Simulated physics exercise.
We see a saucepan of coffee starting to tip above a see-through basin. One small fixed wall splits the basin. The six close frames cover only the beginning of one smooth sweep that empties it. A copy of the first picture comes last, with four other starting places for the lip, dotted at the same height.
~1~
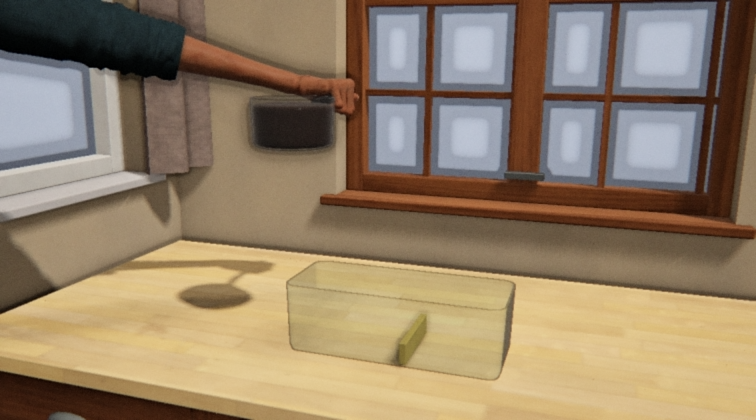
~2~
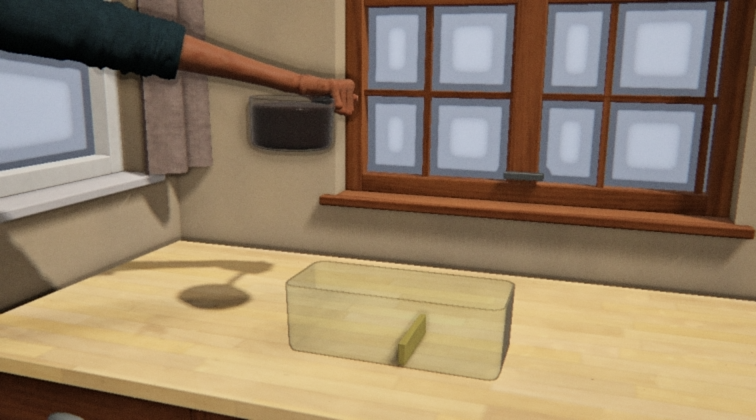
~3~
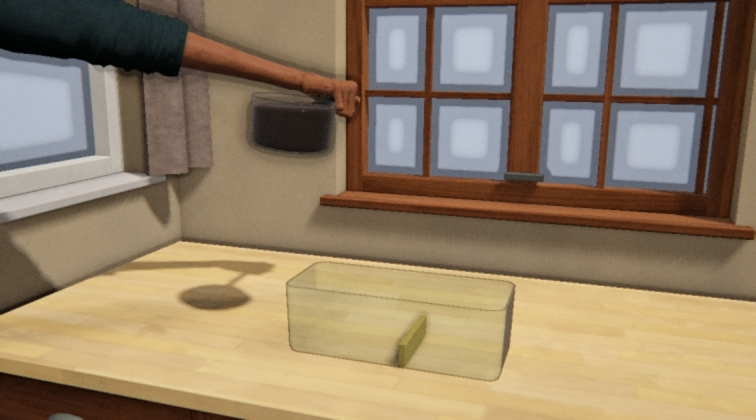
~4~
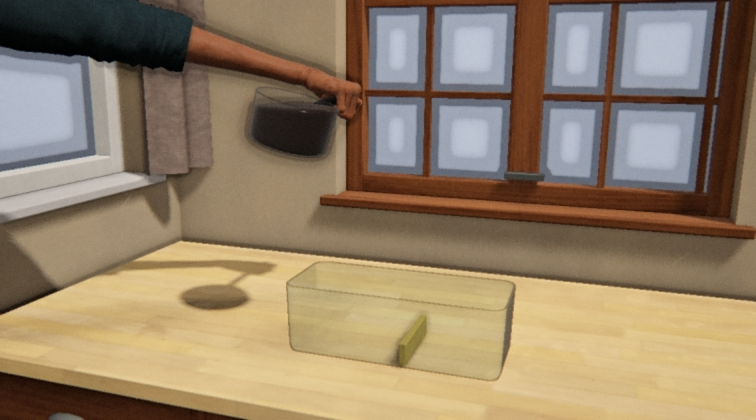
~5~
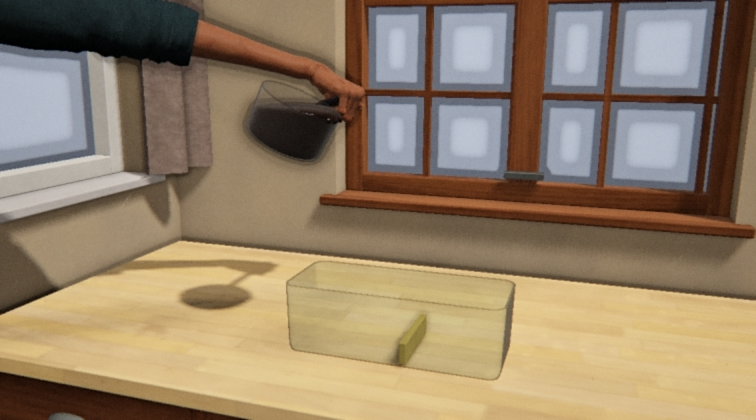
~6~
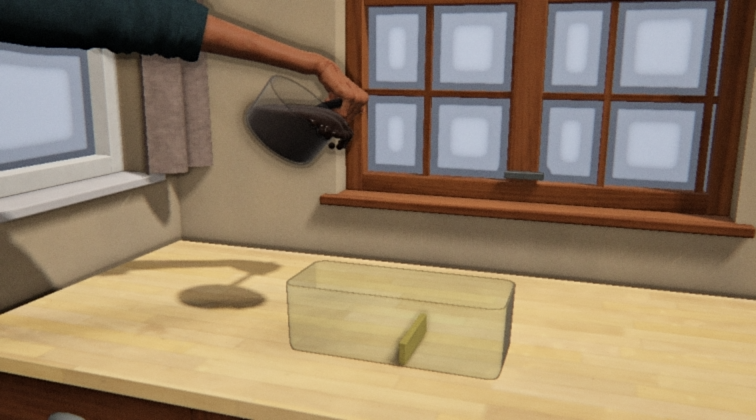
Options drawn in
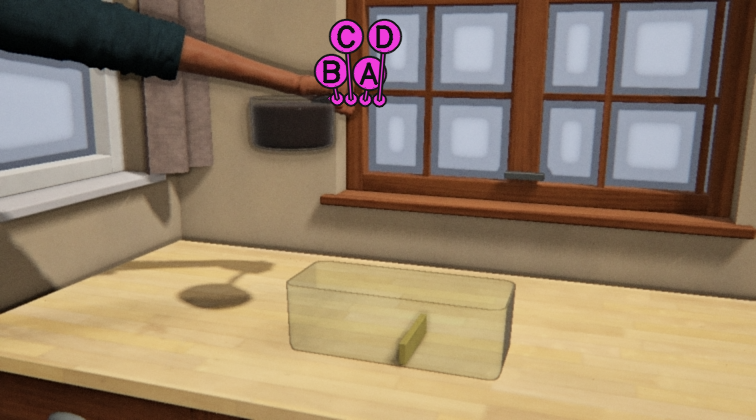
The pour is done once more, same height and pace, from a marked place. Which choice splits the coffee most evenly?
The best place is A.
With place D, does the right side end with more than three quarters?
No.
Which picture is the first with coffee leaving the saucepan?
In picture 5.
On the marked copy, A at (365, 99); B at (337, 98); C at (351, 99); D at (379, 99).
If A is chosen, about 44 % ends left of the wall and 52 % right of it; 4 % is lost outside.
If B is chosen, about 79 % ends left of the wall and 14 % right of it; 7 % is lost outside.
If C is chosen, about 61 % ends left of the wall and 31 % right of it; 8 % is lost outside.
If D is chosen, about 36 % ends left of the wall and 61 % right of it; 3 % is lost outside.
